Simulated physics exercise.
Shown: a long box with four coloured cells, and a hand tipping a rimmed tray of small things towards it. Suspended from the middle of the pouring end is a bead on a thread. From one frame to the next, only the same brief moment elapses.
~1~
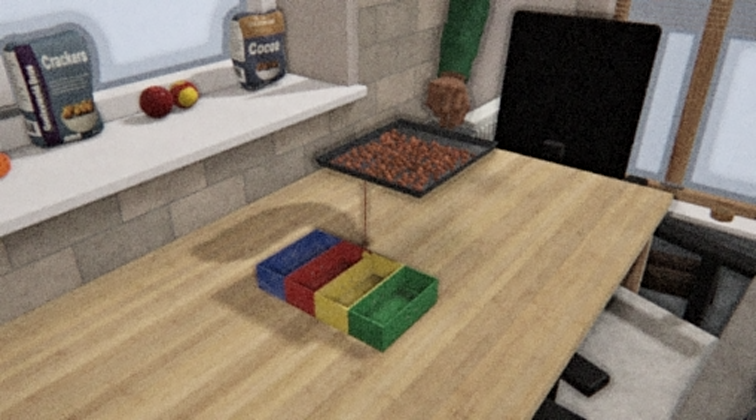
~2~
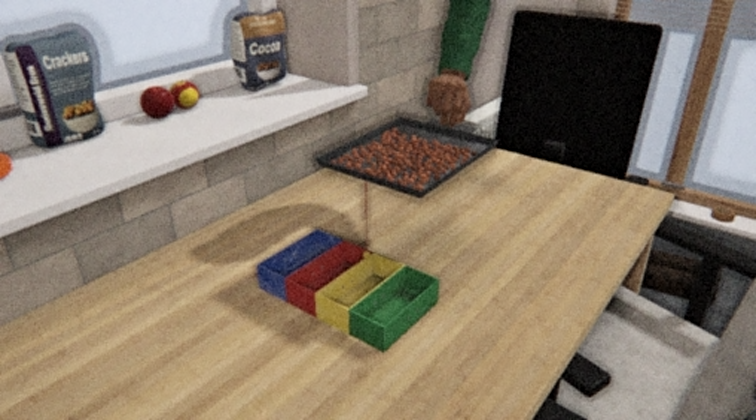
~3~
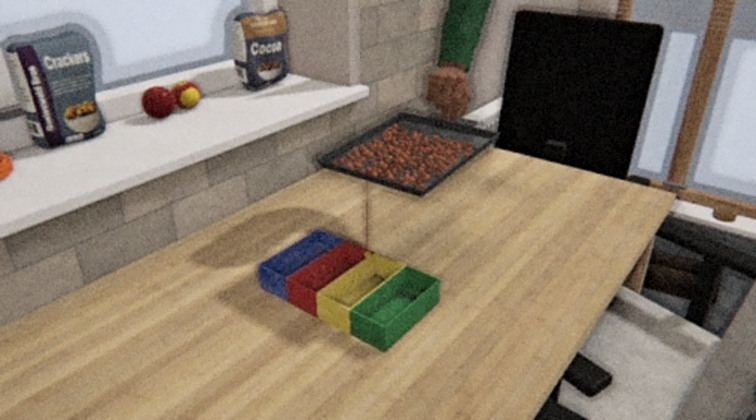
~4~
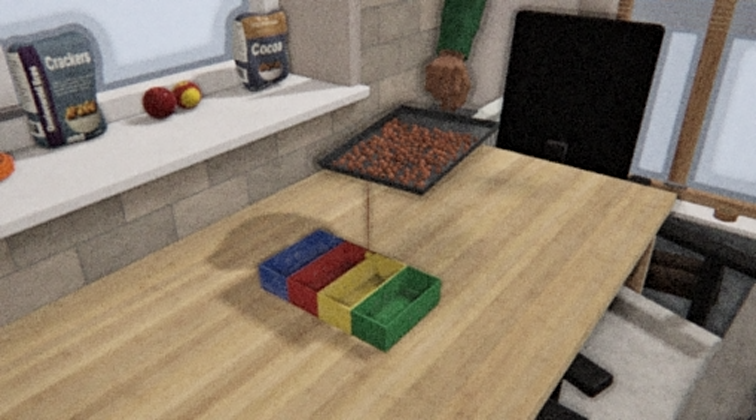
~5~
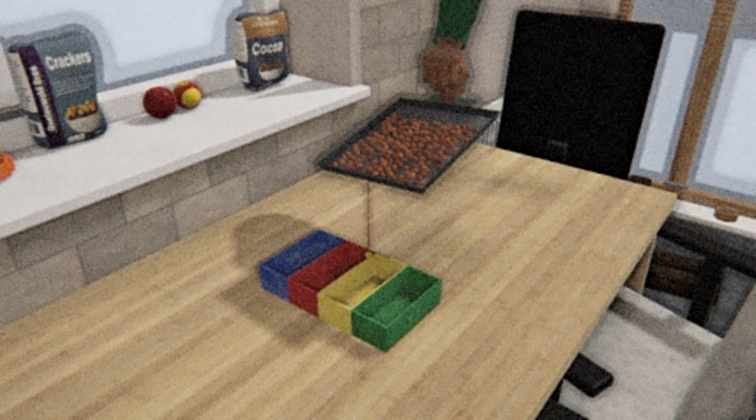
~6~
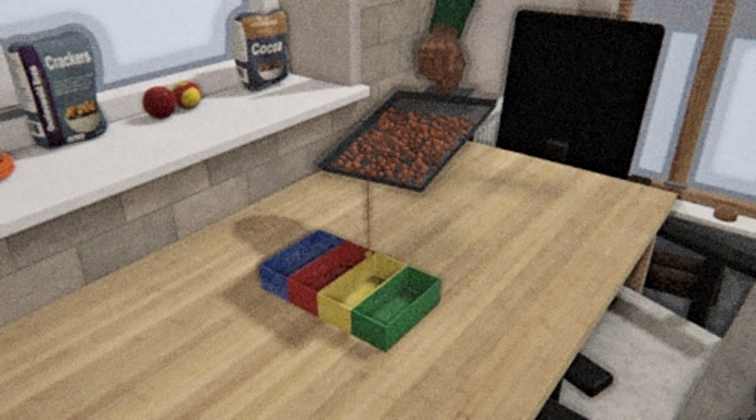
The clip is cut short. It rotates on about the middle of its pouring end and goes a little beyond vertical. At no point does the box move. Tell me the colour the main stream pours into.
The main stream pours into the blue cell.
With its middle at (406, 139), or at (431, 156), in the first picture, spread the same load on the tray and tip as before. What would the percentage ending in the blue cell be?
First try 60 %, second try 40 %.
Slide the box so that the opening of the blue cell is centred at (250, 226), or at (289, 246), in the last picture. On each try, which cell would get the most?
For the first spot I'd say that yellow cell, and for the second spot the cell in red.
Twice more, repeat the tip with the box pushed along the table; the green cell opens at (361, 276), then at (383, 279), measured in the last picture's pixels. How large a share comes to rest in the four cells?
It comes to about 100 per cent the first time and about 100 per cent the second.
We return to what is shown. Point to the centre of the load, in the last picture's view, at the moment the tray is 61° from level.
About (363, 152).
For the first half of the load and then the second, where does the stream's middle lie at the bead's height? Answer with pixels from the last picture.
Around (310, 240) at first; around (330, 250) after that.
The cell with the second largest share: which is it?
The one in second place is red.
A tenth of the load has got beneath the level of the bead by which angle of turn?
Roughly 90°.
Soon, tray tipped steeply; nearly all on the tray; a stray few falling or outside the box.
A while on, tray tipped right over; about a quarter on the tray; about a third in the blue cell; a small part in the red cell; a stray few in the yellow cell; about a third falling or outside the box.
Towards the end, tray tipped past a quarter turn; about two thirds in the blue cell; about a quarter in the red cell; a small part in the yellow cell; a stray few falling or outside the box.
Finally, tray tipped past a quarter turn; about two thirds in the blue cell; about a quarter in the red cell; a small part in the yellow cell; none in the green cell; a stray few outside the box.
